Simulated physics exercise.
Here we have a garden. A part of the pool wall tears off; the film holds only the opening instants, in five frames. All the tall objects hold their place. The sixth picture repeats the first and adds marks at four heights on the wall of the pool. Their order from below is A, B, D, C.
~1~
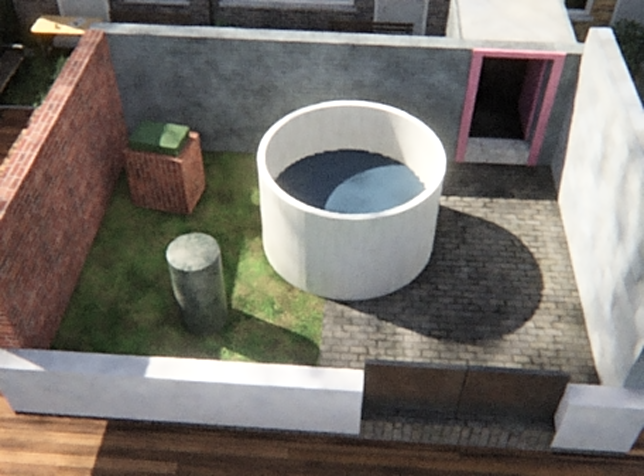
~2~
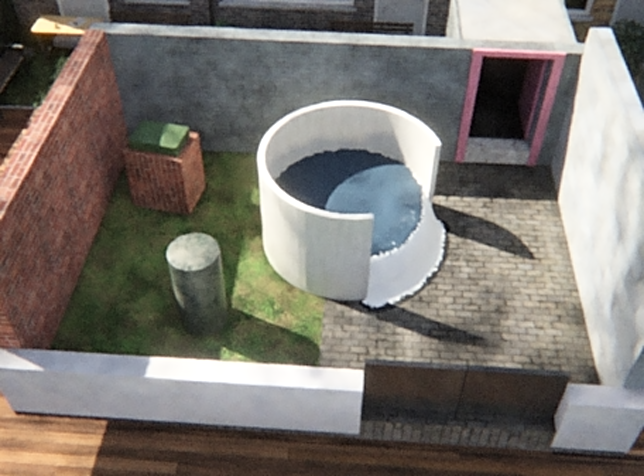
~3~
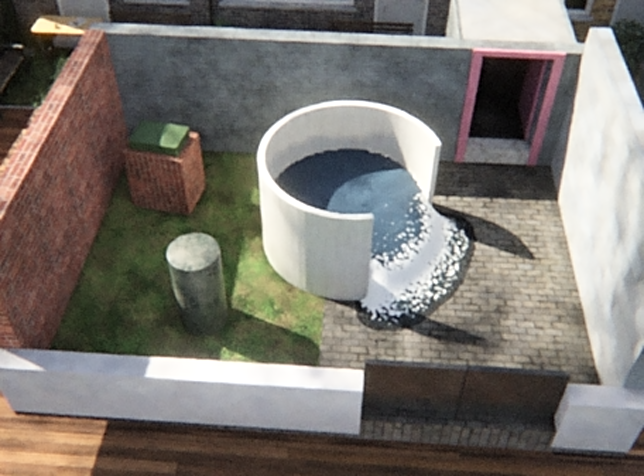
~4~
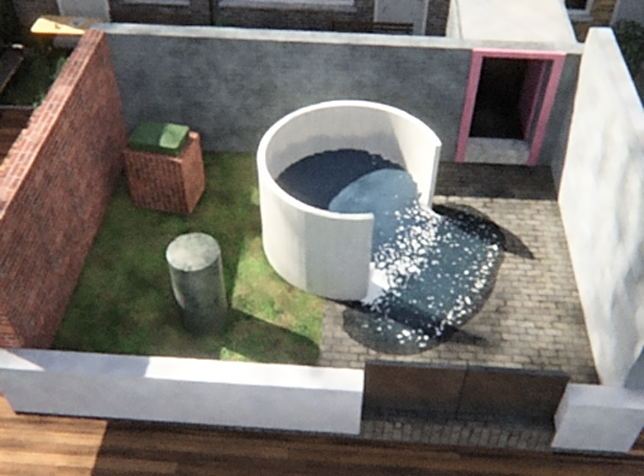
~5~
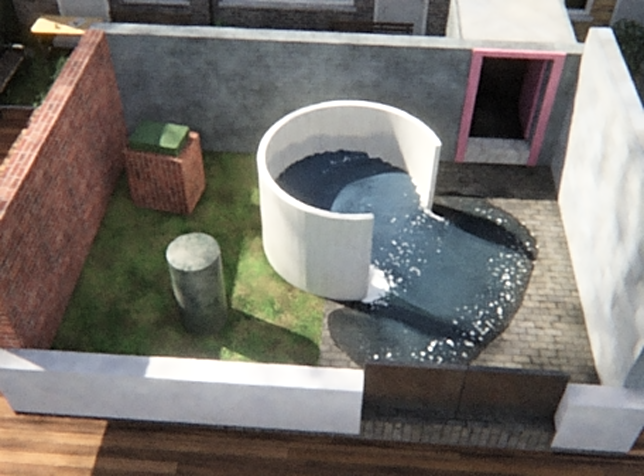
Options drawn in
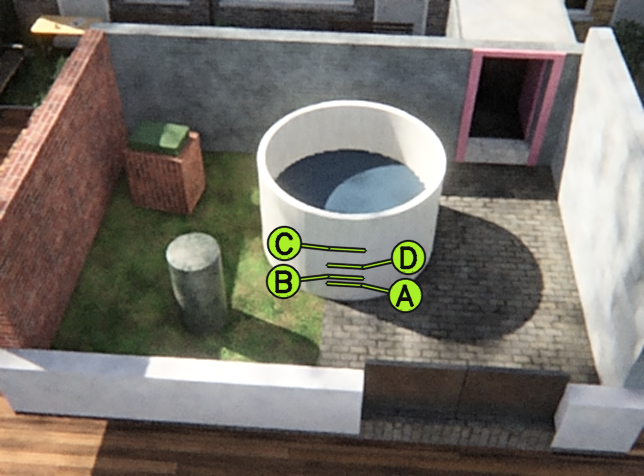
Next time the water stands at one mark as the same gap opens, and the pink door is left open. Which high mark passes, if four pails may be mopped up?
C is the one.
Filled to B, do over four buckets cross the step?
No, that is safe.
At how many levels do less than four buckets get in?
All four.
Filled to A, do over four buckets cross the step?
No, that is safe.
On the marked copy, A at (344, 284); B at (345, 277); C at (346, 249); D at (345, 266); from the bottom up A, B, D, C.
With A, nothing gets over.
With B, nothing gets over.
With C, a bucket or two gets in.
With D, nothing gets over.
